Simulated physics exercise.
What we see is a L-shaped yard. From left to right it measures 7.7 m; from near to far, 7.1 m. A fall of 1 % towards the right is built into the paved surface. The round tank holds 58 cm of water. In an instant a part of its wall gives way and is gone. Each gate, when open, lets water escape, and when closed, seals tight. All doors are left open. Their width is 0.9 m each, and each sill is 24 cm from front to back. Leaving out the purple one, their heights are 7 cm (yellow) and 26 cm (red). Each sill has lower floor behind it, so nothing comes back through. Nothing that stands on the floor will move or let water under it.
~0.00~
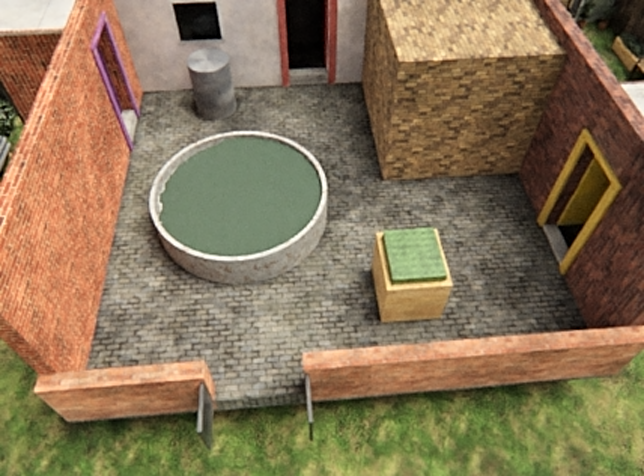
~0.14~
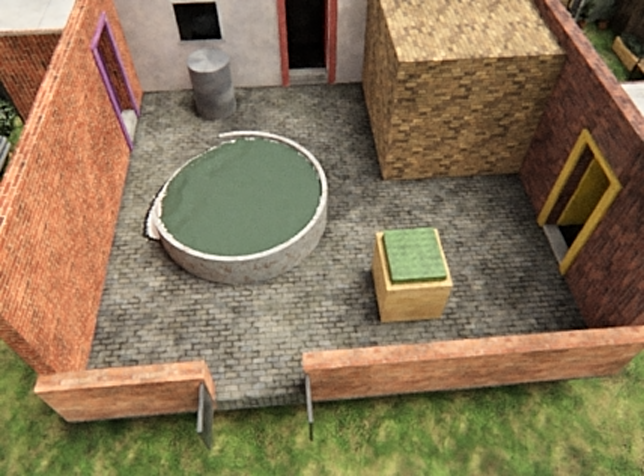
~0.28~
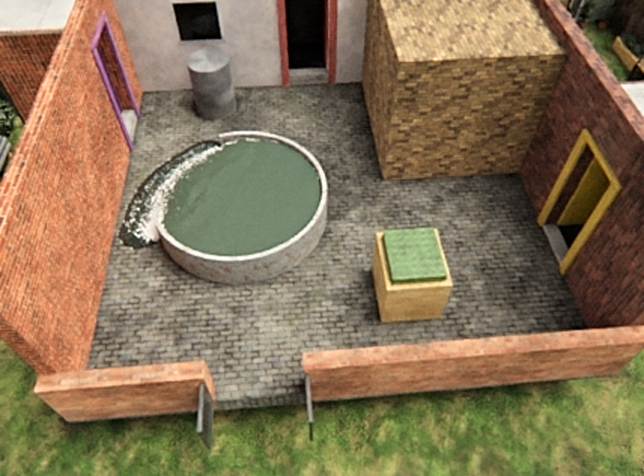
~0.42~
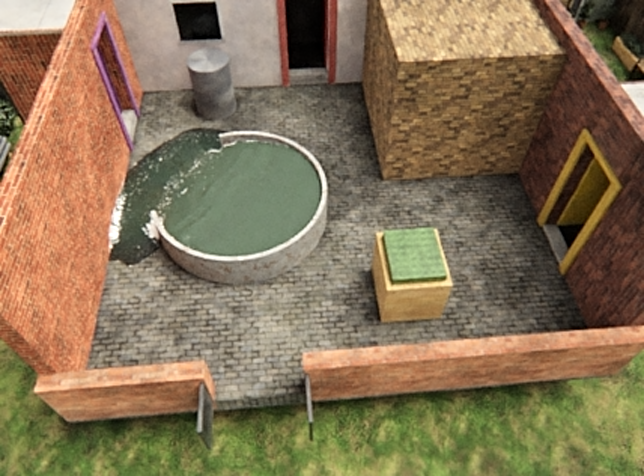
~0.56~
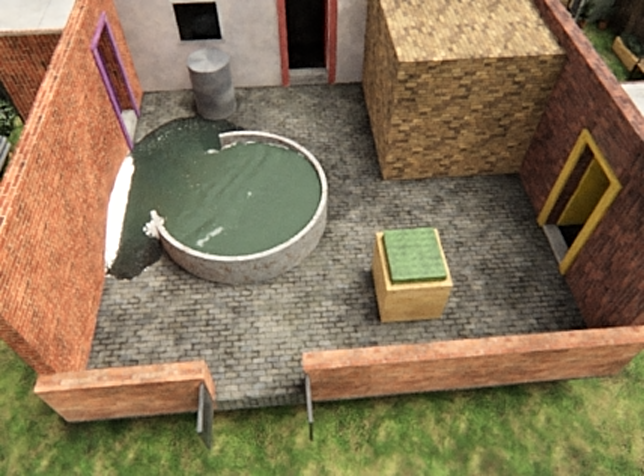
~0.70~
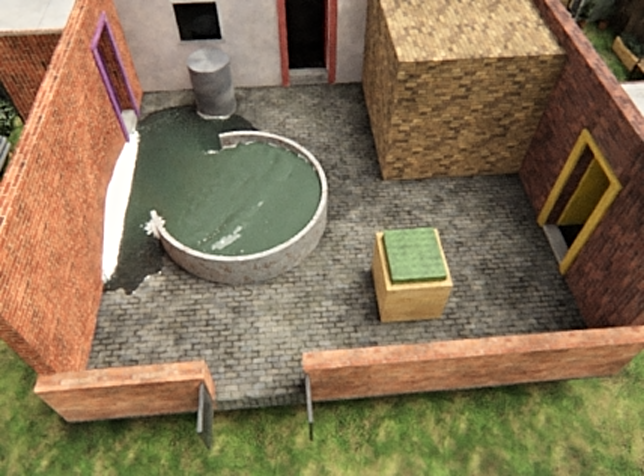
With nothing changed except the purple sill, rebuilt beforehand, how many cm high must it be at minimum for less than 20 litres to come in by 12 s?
At least 28 cm or so.
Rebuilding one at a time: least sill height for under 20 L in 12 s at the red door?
The red one would have to be about 11.0 cm high.
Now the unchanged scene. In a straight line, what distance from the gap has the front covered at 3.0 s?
About 5.0 m.
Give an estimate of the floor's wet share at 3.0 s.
40 %.
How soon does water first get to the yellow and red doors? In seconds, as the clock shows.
Yellow: 7.5 s, red: 2.6 s.
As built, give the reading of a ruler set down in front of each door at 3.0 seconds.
Door depths (cm): Yellow = 0, red = 5, purple = 21.
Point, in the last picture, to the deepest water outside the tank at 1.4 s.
Look close to (143, 93).
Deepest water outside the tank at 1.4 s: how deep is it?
About 48 cm at most.
After 1.4 s water covers 20 % of the floor, deepest (48 cm) near (143, 93); 27 cm at the purple door, 0 litres in over its 23 cm sill.
After 3.0 s water covers 40 % of the floor, deepest (48 cm) near (190, 101); 21 cm at the purple door, 8 litres in over its 23 cm sill.
After 12.0 s water covers 100 % of the floor, deepest (15 cm) near (141, 103); 9 cm at the purple door, 53 litres in over its 23 cm sill.
At the purple door as built, the water arrived by 0.7 s and peaked near 36 cm at 3.8 s.
With a sill of 23.5 cm, 50 litres would have come in within the 12 s; with 32 cm, 9 litres. So under 20 litres takes about 28 cm.
